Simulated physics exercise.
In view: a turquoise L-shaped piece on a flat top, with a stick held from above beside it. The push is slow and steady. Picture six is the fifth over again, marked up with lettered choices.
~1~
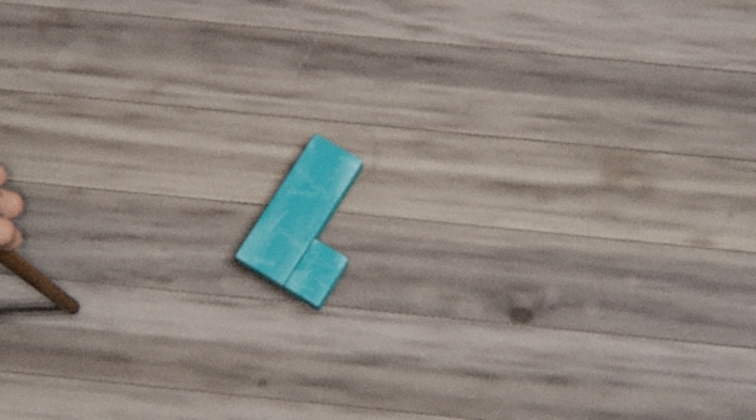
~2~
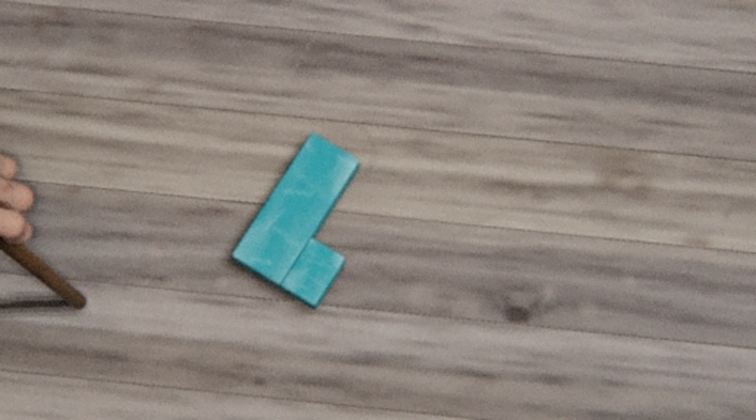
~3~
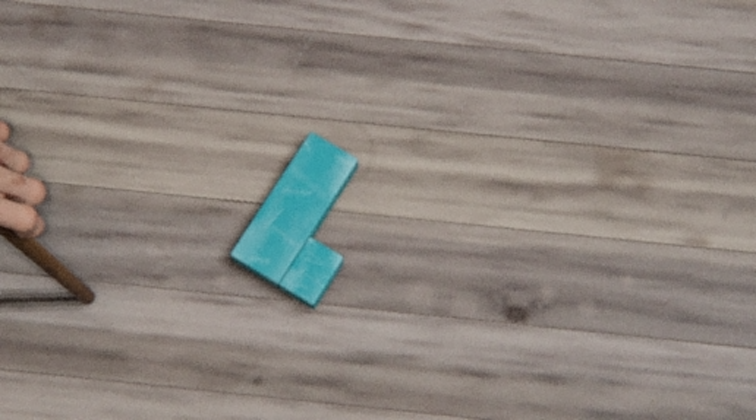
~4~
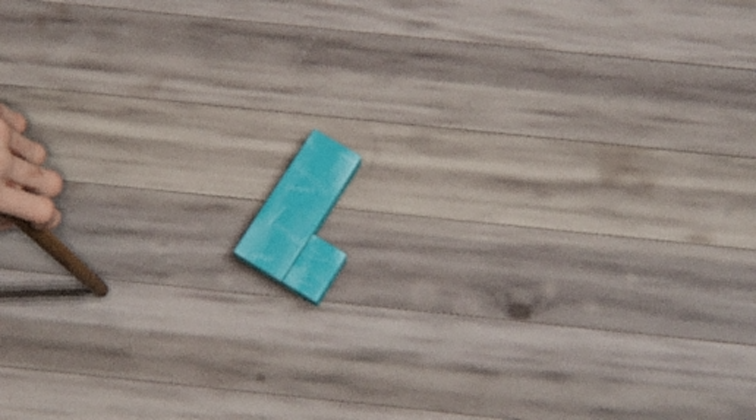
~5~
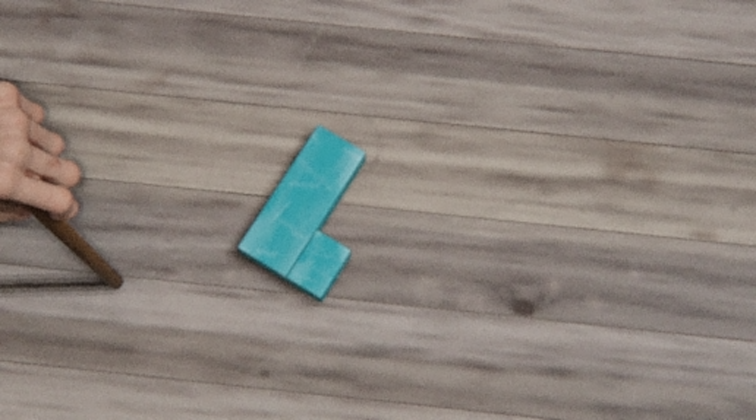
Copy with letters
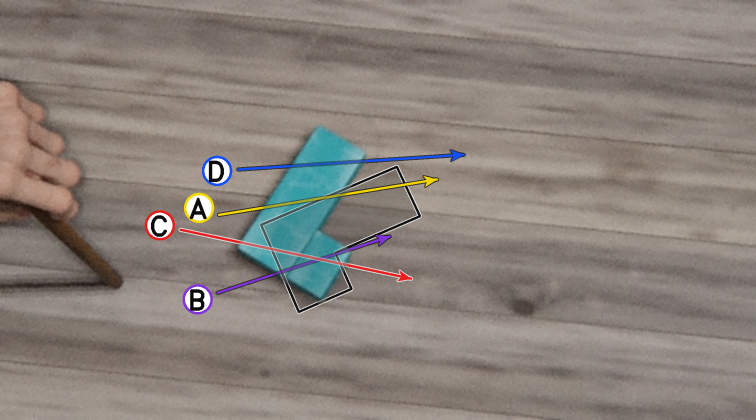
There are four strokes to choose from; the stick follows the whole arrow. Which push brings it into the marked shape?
Take D.
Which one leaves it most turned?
Stroke C.
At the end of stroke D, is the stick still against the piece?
At the end, no.
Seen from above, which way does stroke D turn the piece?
On that stroke, clockwise.
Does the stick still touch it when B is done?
Yes.
On the marked copy, A from (219, 215) to (437, 179); B from (218, 293) to (390, 236); C from (180, 230) to (411, 279); D from (238, 170) to (464, 155).
Taking D. A third of the way, foot of the stick (321, 164), piece (321, 203).
Two thirds of the way, foot of the stick (402, 159), piece (340, 214).
When it is over, foot of the stick (464, 155), piece (340, 214); it fills the outline.
As for the rest, A leaves the piece out of the outline, at (384, 228); B leaves the piece out of the outline, at (336, 158); C leaves the piece out of the outline, at (369, 201).
